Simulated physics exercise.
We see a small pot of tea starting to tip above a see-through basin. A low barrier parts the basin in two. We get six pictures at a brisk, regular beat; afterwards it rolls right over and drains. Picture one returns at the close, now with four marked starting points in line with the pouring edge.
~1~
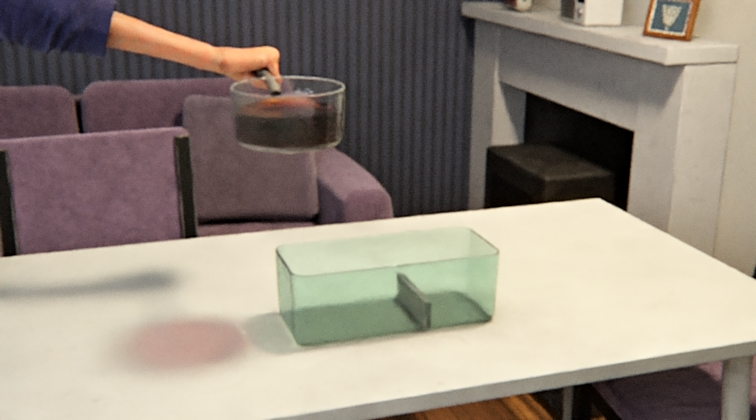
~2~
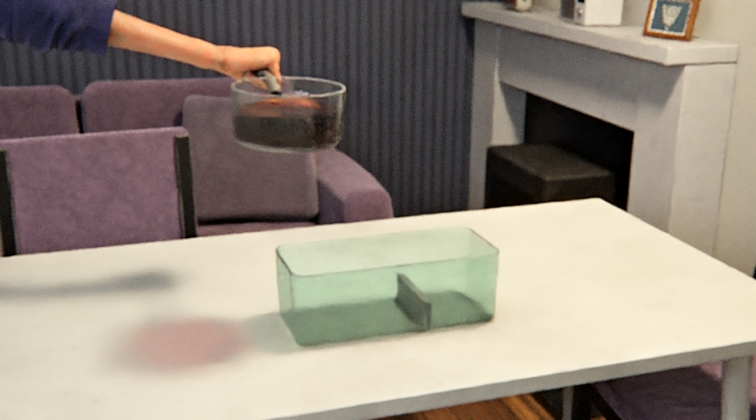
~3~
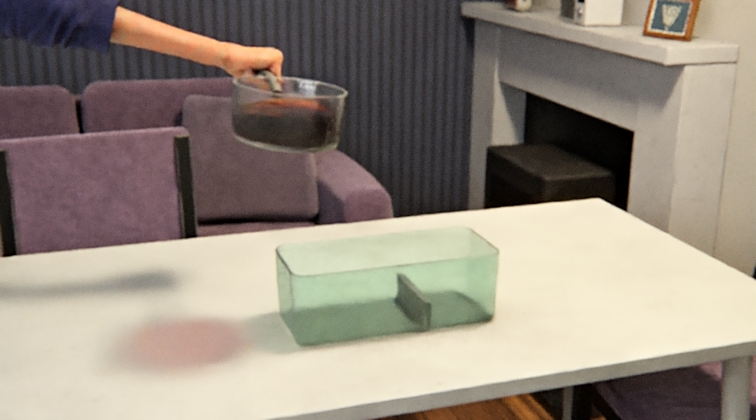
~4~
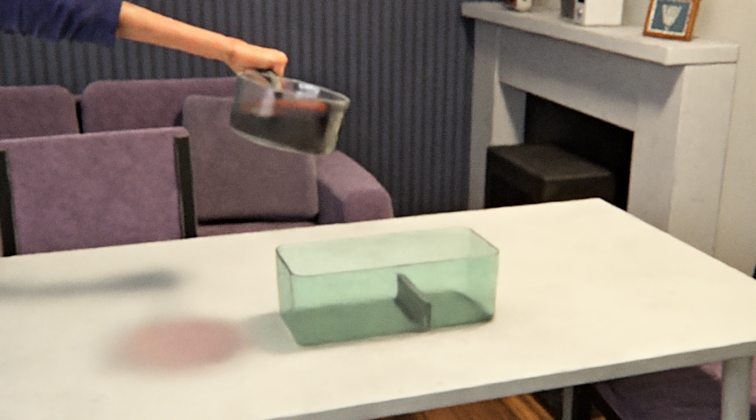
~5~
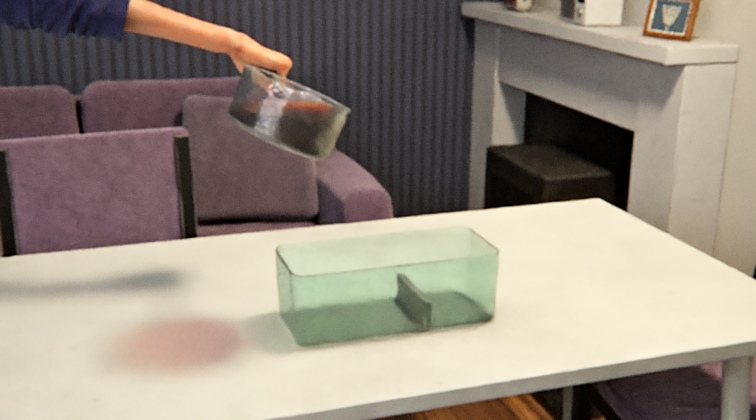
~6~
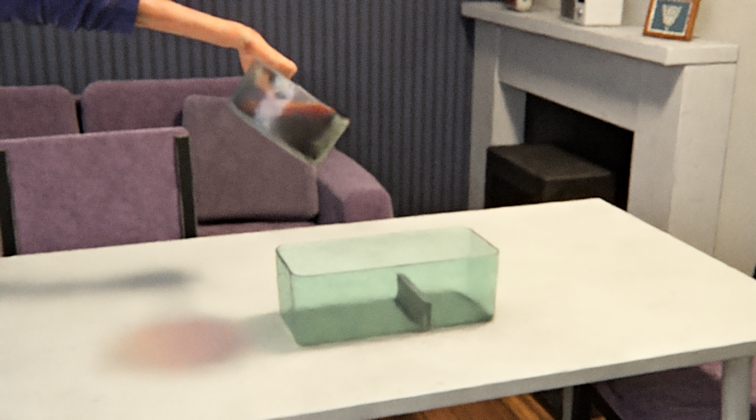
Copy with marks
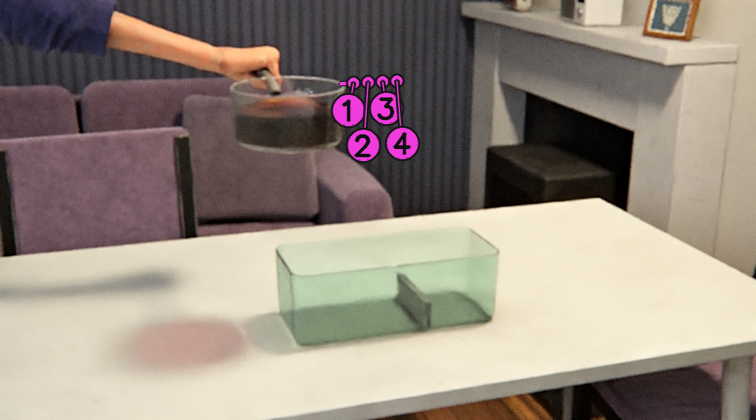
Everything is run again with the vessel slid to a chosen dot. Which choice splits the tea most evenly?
3.
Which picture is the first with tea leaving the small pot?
Picture 6.
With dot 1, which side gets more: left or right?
The left one.
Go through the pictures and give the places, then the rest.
The first frame shows upright, lip at (340, 83); basin from (294, 345) to (493, 318); top of the wall at (413, 286); nothing has left yet.
The second frame shows upright, lip at (341, 85); nothing has left yet.
The third frame shows tipped about 7°, lip at (343, 89); nothing has left yet.
The fourth frame shows tipped about 15°, lip at (345, 97); nothing has left yet.
The fifth frame shows tipped about 25°, lip at (346, 108); nothing has left yet.
The sixth frame shows tipped about 37°, lip at (345, 120); tea is over the lip, down to (345, 120).
On the marked copy, 1 at (353, 83); 2 at (368, 82); 3 at (382, 81); 4 at (396, 80).
With 1, about 82 % ends left of the wall and 10 % right of it; 8 % is lost outside.
With 2, about 65 % ends left of the wall and 31 % right of it; 4 % is lost outside.
With 3, about 51 % ends left of the wall and 46 % right of it; 3 % is lost outside.
With 4, about 34 % ends left of the wall and 62 % right of it; 4 % is lost outside.
